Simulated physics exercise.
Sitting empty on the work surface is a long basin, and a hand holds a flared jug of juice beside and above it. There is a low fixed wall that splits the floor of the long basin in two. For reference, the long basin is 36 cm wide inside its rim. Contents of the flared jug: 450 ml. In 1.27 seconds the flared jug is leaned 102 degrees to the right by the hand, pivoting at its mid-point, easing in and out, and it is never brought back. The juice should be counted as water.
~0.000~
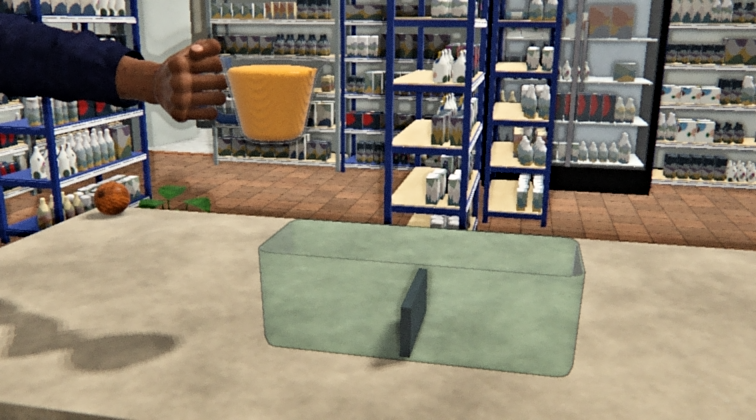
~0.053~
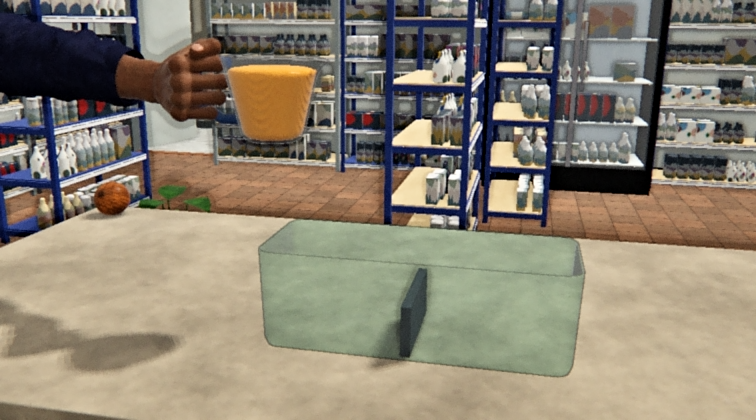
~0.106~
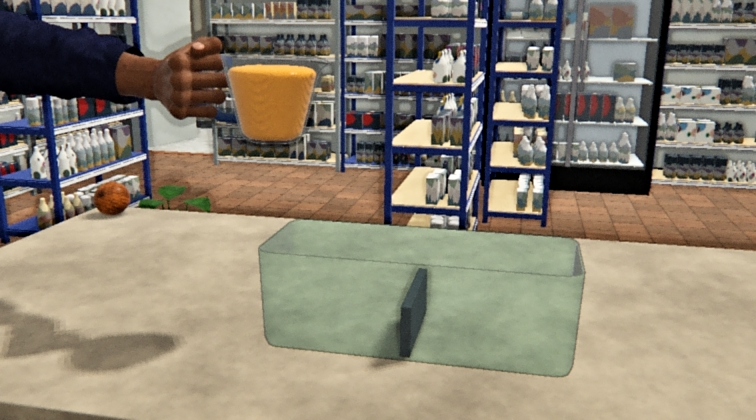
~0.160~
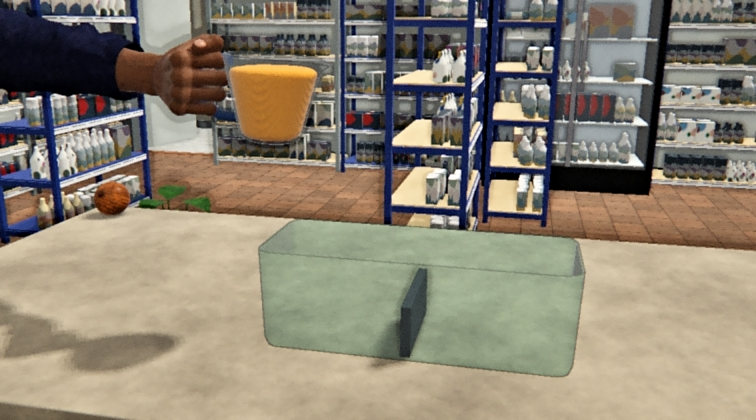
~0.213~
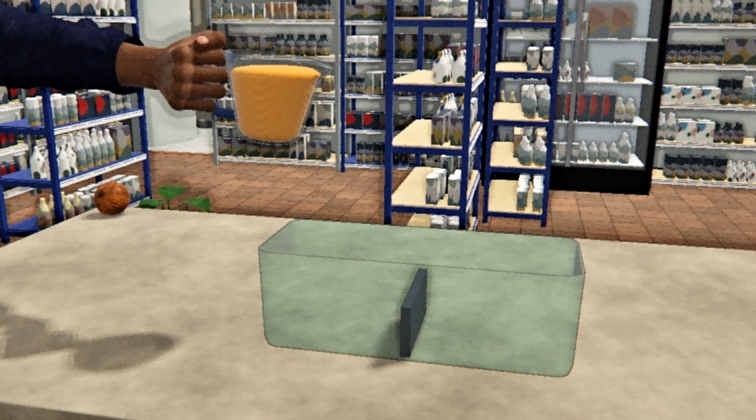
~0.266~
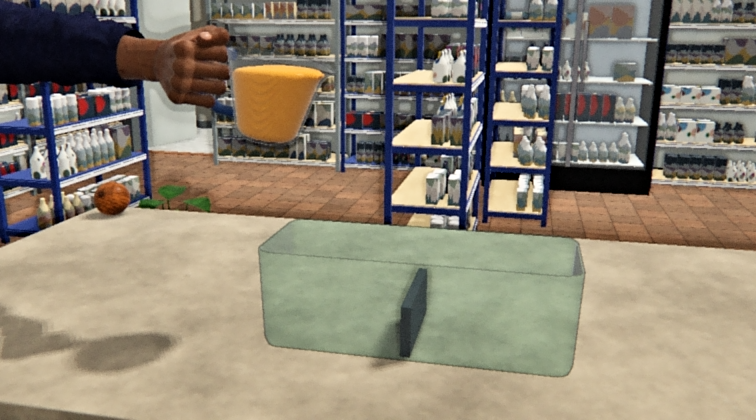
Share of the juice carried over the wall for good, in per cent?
Near 1 per cent.
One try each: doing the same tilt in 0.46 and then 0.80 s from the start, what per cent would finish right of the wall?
5 and 5 %.
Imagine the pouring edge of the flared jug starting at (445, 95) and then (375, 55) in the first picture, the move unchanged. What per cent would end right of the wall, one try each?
100 then 75 %.
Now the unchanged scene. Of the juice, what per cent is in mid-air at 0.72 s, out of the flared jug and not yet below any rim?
Around 24 percent.
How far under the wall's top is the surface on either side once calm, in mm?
Left about 42 mm, while the right is about 60 mm.
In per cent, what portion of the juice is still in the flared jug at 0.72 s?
Near 68 in a hundred.
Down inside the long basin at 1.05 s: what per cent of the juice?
Some 70 per cent.
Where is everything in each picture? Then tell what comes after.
In the first frame, it leans 0°; its right rim is at (329, 60); the juice meets the walls at (233, 69) and (317, 71); the long basin's rim runs from (276, 235) to (581, 258); the wall's top is at (415, 288).
In the second frame, it leans 0°; its right rim is at (329, 60); the juice meets the walls at (234, 69) and (317, 71).
In the third frame, it leans 2°; its right rim is at (330, 62); the juice meets the walls at (234, 68) and (317, 72).
In the fourth frame, it leans 4°; its right rim is at (331, 64); the juice meets the walls at (235, 68) and (318, 72).
In the fifth frame, it leans 7°; its right rim is at (333, 68); the juice meets the walls at (236, 68) and (321, 72).
In the sixth frame, it leans 11°; its right rim is at (335, 72); the juice meets the walls at (238, 69) and (325, 73).
By 0.72 s the tilt is 61° and 67 per cent is still to pour, 9 is left of the wall and 0 right of it.
By 1.05 s the tilt is 94° and 12 per cent is still to pour, 70 is left of the wall and 0 right of it.
By 1.39 s the tilt is 102° and 0 per cent is still to pour, 96 is left of the wall and 1 right of it.
By 1.77 s the tilt is 102° and 0 per cent is still to pour, 96 is left of the wall and 1 right of it.
At rest 96 per cent lies left of the wall, 1 right of it and 3 outside.
